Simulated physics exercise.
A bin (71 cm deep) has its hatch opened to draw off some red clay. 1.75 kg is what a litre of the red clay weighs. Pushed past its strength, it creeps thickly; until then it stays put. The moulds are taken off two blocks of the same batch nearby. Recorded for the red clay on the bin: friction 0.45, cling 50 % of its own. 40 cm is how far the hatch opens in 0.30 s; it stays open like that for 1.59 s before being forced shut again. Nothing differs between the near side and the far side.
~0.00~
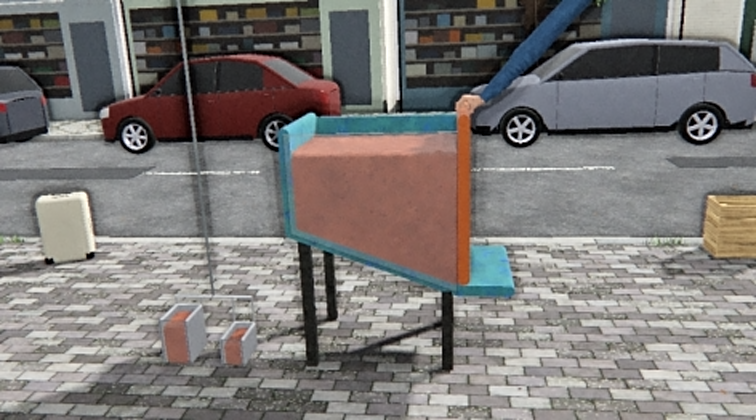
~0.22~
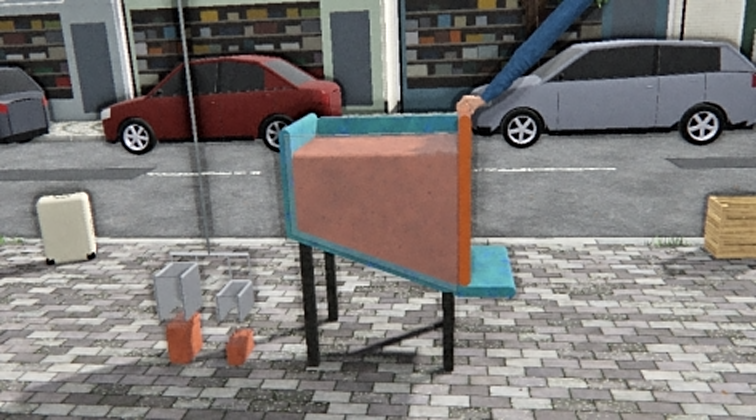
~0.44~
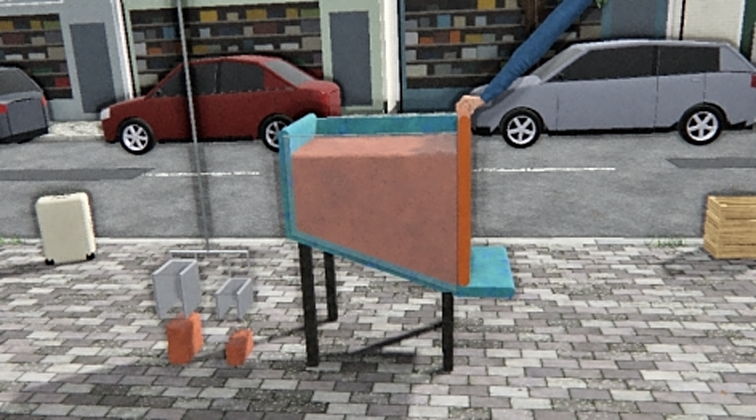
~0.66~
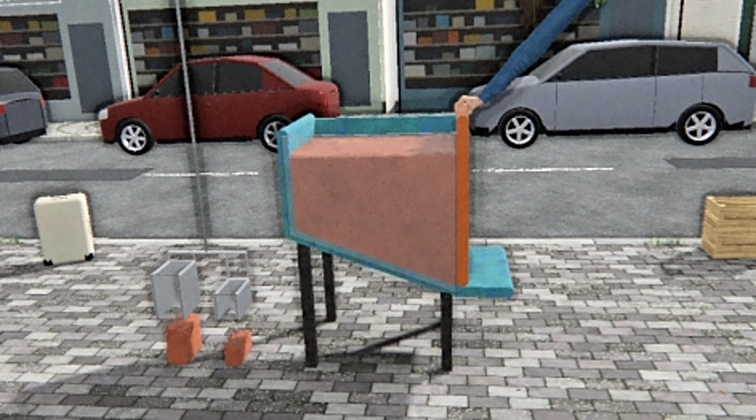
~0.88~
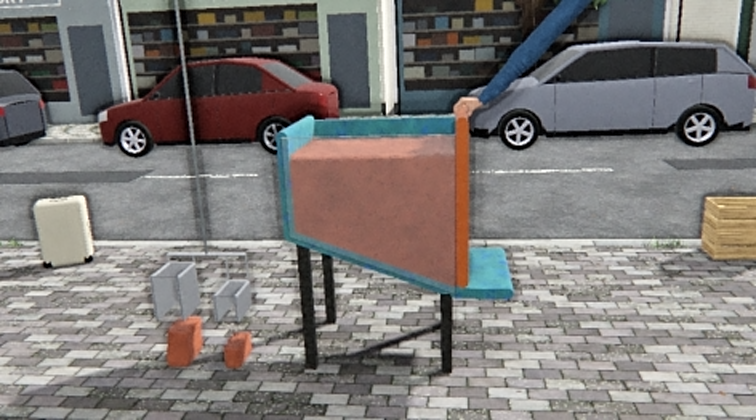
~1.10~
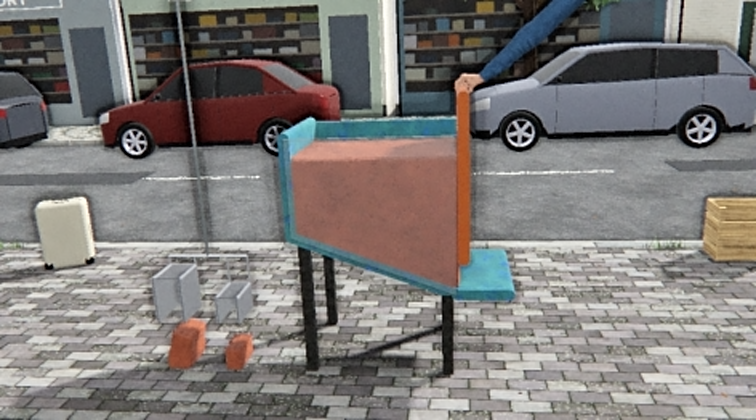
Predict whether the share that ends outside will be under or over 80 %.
It will be under.
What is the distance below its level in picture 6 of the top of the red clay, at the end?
About 30 cm.
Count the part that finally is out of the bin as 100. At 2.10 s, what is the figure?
Estimate: 50 %.
After 1.56 s, the hatch is 40 cm open and 10 % is out.
After 2.10 s, the hatch is 40 cm open and 34 % is out.
After 2.64 s, the hatch is 40 cm open and 52 % is out.
After 3.19 s, the hatch is 9.5 cm open and 63 % is out.
After 3.78 s, at the end, the hatch is shut and 63 % is out.
